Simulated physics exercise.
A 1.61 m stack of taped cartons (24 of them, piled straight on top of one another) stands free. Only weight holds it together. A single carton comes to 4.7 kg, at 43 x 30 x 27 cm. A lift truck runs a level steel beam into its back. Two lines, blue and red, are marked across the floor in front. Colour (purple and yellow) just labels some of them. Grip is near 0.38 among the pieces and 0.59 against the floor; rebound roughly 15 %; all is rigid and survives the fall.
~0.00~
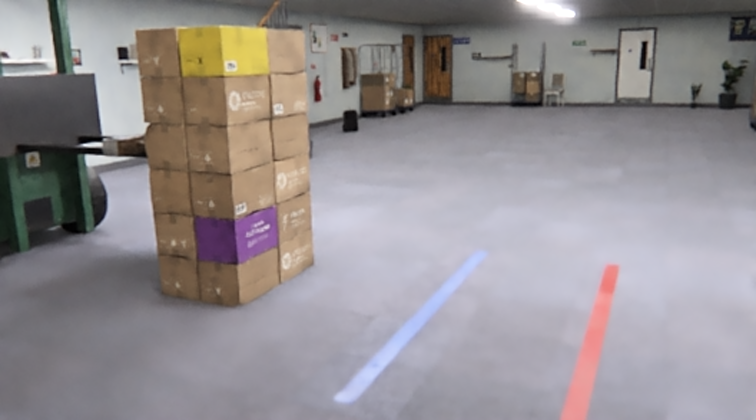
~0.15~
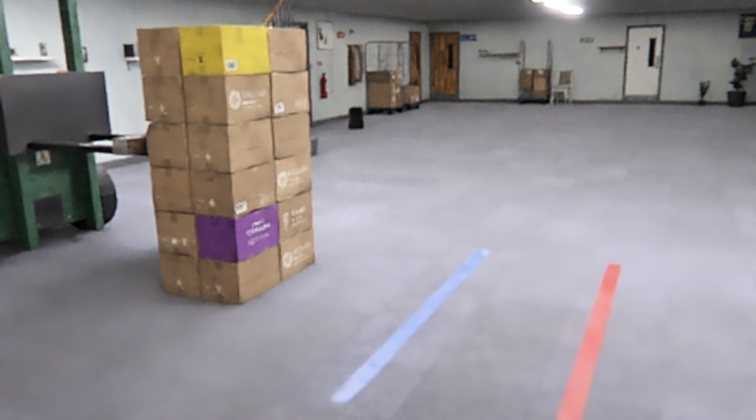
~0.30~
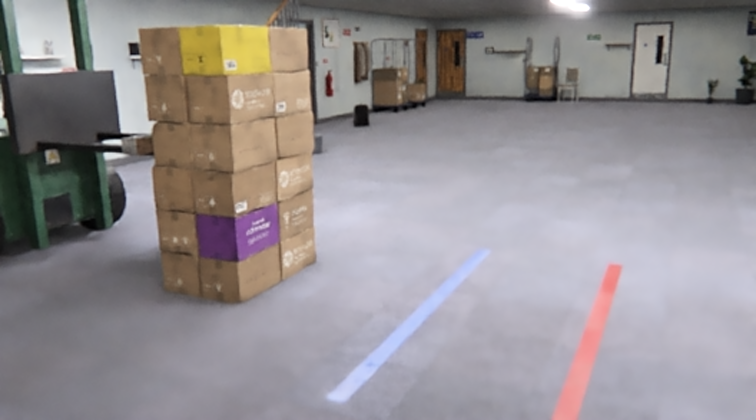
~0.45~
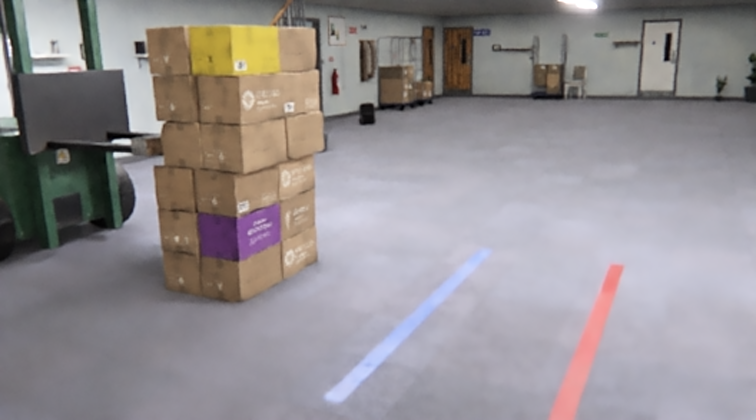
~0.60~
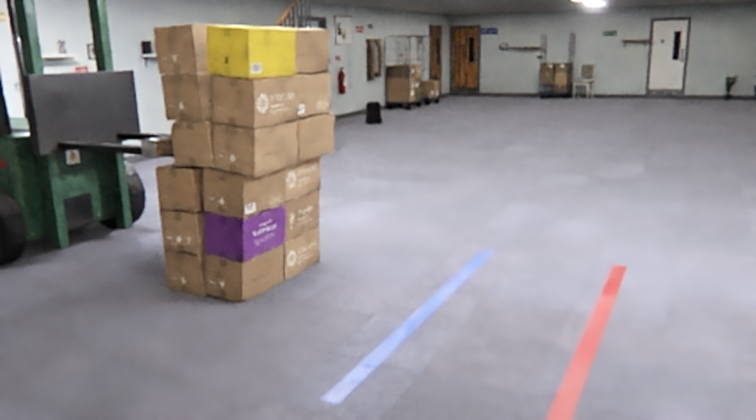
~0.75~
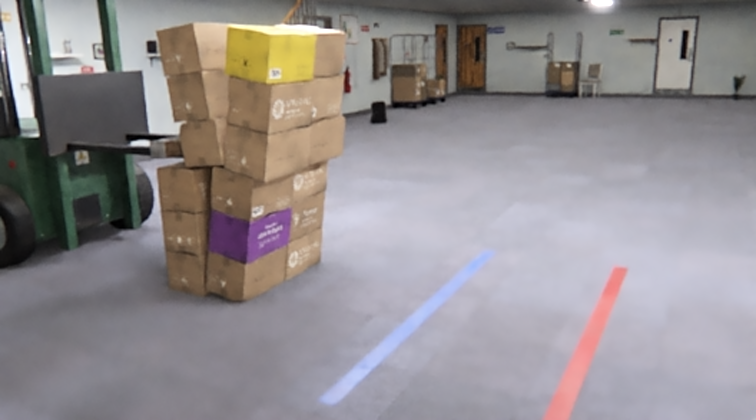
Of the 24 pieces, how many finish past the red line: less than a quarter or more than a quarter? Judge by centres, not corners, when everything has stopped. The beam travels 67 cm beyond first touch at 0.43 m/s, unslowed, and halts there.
Ending past the red line: Under a quarter.
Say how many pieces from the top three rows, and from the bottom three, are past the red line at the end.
From the top 1, from the bottom 0.
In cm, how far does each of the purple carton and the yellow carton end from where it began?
About: Purple 70, yellow 260.
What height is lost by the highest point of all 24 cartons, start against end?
About 40 cm.
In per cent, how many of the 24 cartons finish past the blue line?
Near 25 per cent.
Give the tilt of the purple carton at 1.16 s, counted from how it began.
About 40°.
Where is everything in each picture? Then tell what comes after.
In the first frame (we follow the side turned to the camera; the camera moves round a little), beam (111, 148) 9 cm from the stack; red line, near end, (586, 371); blue line, near end, (400, 340); purple carton (258, 234); yellow carton (247, 51); no piece has moved.
Beam (121, 147) 30 mm from the stack; yellow carton (247, 50), in the second frame.
Beam (130, 147) 34 mm in; yellow carton (247, 50); 5 stirred so far, in the third frame.
Beam (140, 147) 10 cm in; yellow carton (257, 50) displaced 7 cm; 12 stirred so far, in the fourth frame.
Beam (150, 149) 16 cm in; yellow carton (274, 53) tipped 5°; purple carton (266, 232) tipped 5°; steepest lean 5°, the carton at (266, 190); 17 stirred so far, in the fifth frame.
Beam (159, 150) 23 cm in; red line, near end, (573, 379); blue line, near end, (393, 341); yellow carton (293, 58) tipped 10°; purple carton (271, 235) tipped 10°; 18 stirred so far, in the sixth frame.
Around 1.16 s, none of the 24 cartons past the red line, 18 disturbed; purple carton tipped 35°; yellow carton tipped 35°, 22 cm lower.
Around 1.58 s, none of the 24 cartons past the red line, 18 disturbed; purple carton on its side; yellow carton on its side.
Finally (3.0 s), 1 of the 24 cartons past the red line; yellow carton on its side; purple carton on its side. That is 4 per cent. Seen by the last camera, middles, yellow carton near (603, 341), purple carton near (325, 282).
